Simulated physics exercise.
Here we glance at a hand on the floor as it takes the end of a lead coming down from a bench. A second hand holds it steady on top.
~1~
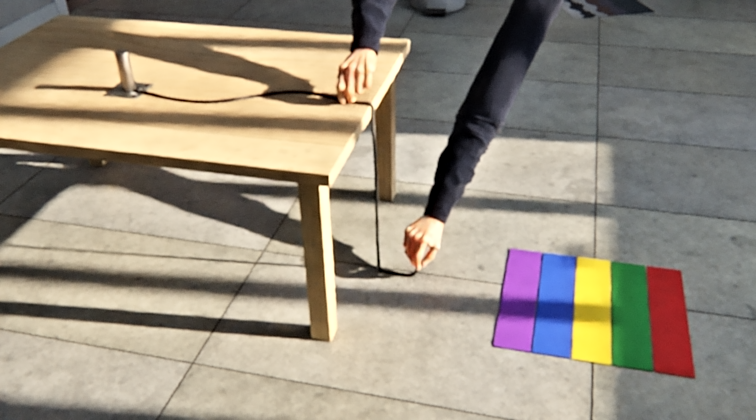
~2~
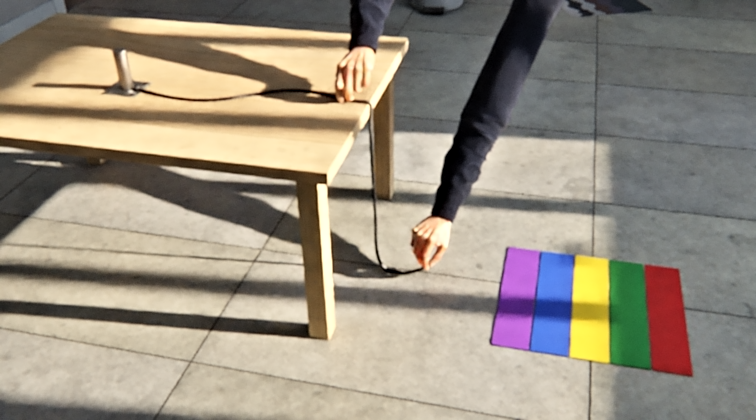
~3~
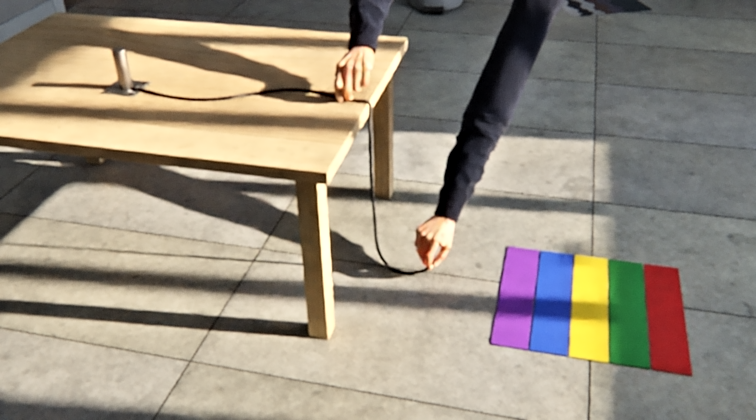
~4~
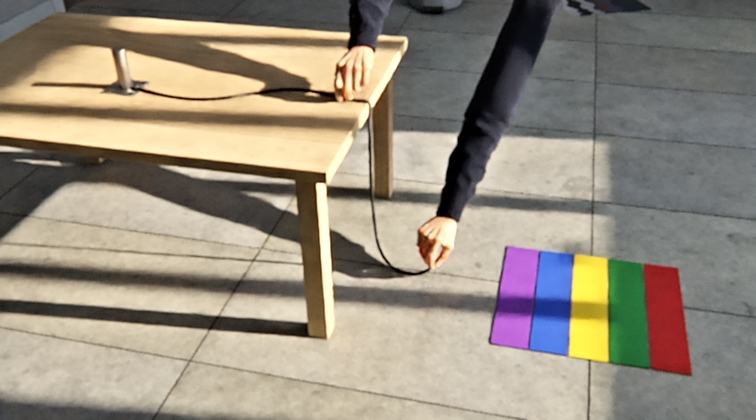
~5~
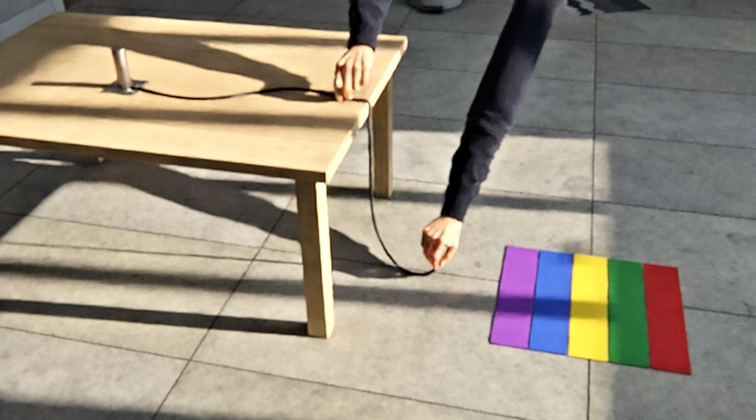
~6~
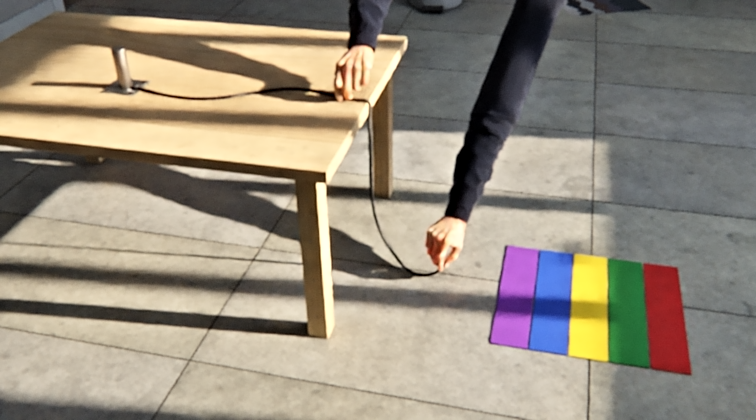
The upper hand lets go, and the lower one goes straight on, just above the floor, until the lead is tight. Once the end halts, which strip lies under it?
The blue strip lies under it.
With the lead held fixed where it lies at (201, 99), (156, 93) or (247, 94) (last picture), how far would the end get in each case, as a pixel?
Those spots come out as (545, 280), (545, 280) and (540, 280).
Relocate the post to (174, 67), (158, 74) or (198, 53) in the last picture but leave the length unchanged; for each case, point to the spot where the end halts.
Results per try: (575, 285); (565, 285); (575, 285).
Soon after, end near (482, 271); short of the strips.
Then, end near (524, 277); over purple.
At full stretch, end near (549, 280); over blue. It gets as far as the blue strip.
